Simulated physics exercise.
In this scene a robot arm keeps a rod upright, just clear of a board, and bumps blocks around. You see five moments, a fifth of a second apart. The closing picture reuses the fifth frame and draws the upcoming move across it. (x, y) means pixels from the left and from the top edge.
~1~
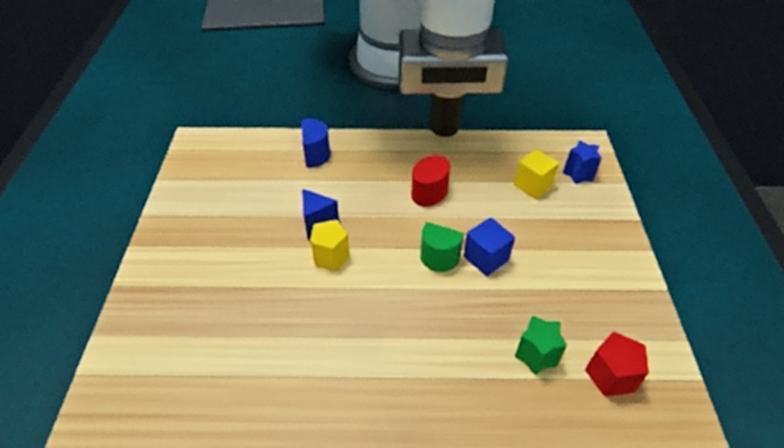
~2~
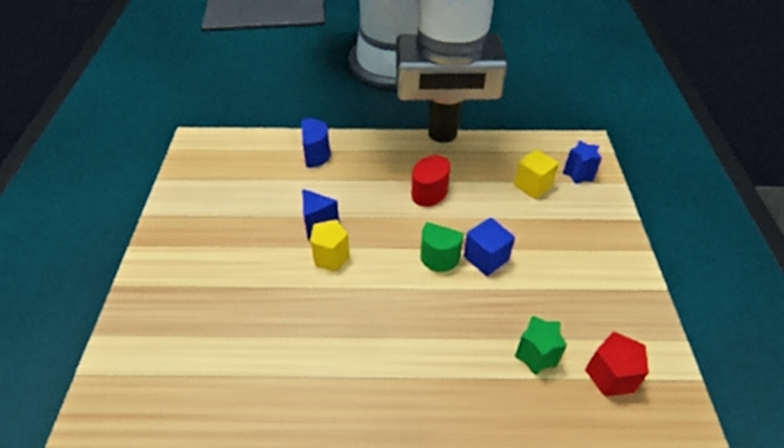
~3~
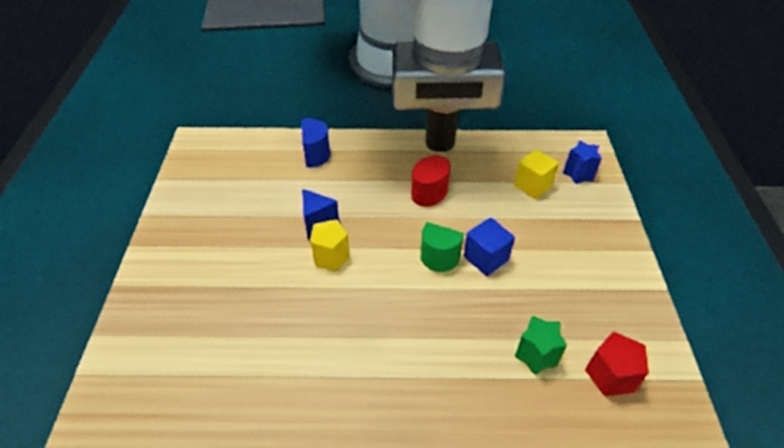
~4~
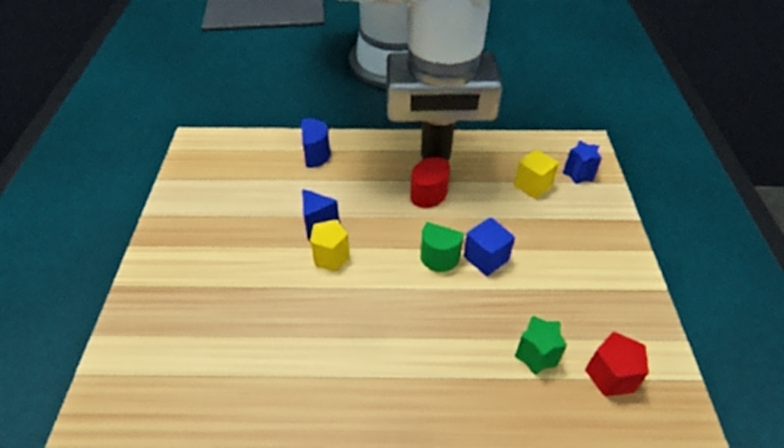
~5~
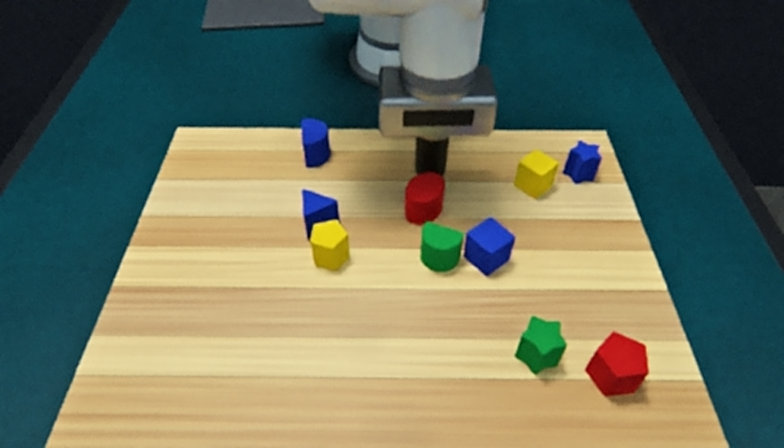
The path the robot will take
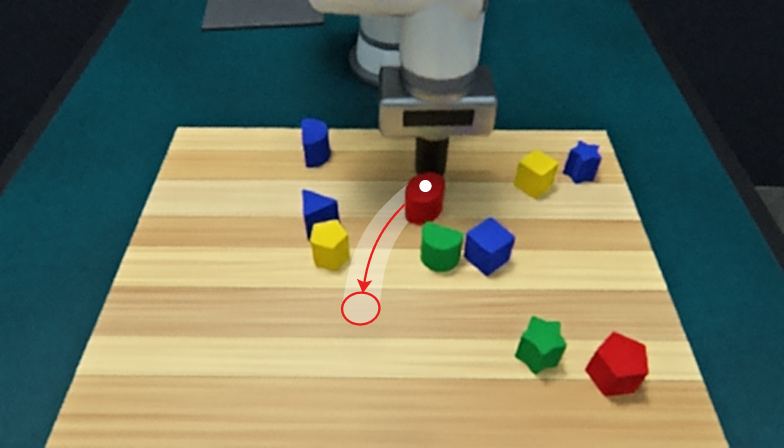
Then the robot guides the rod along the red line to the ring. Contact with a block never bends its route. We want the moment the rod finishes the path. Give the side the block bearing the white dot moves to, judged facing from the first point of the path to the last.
Shifts left.
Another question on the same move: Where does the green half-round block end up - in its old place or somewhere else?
That one moves away.
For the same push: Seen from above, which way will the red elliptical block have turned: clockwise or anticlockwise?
It makes a counterclockwise turn.
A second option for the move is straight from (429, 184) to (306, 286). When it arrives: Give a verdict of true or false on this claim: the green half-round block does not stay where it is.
Verdict: True.
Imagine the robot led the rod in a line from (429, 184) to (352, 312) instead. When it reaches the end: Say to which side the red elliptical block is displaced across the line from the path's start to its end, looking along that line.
It goes left.
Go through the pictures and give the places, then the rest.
Rod tip at (445, 128); block tops, yellow five-sided block at (328, 233); red elliptical block at (432, 168); green half-round block at (441, 236), in the first picture.
Rod at (443, 134); blocks unchanged, in the second picture.
Rod at (440, 143); blocks unchanged, in the third picture.
Rod at (436, 154); red elliptical block at (431, 170), in the fourth picture.
Rod at (430, 169); yellow five-sided block at (328, 233); red elliptical block at (425, 186); green half-round block at (441, 236), in the fifth picture.
Path on the board, from (429, 184) via (395, 215) and (371, 257), ending at (361, 308); the dot is on the red elliptical block.
The first path, step by step. One third of the way, rod at (395, 200); red elliptical block at (409, 220), turned 50° anticlockwise; green half-round block at (447, 243), turned 15° anticlockwise.
Two thirds of the way, rod at (370, 242); red elliptical block at (406, 251), turned 115° anticlockwise; green half-round block at (453, 248), turned 35° anticlockwise.
At the end, rod at (360, 294); yellow five-sided block in place; red elliptical block at (406, 262), turned 160° anticlockwise; green half-round block at (453, 248), turned 35° anticlockwise.
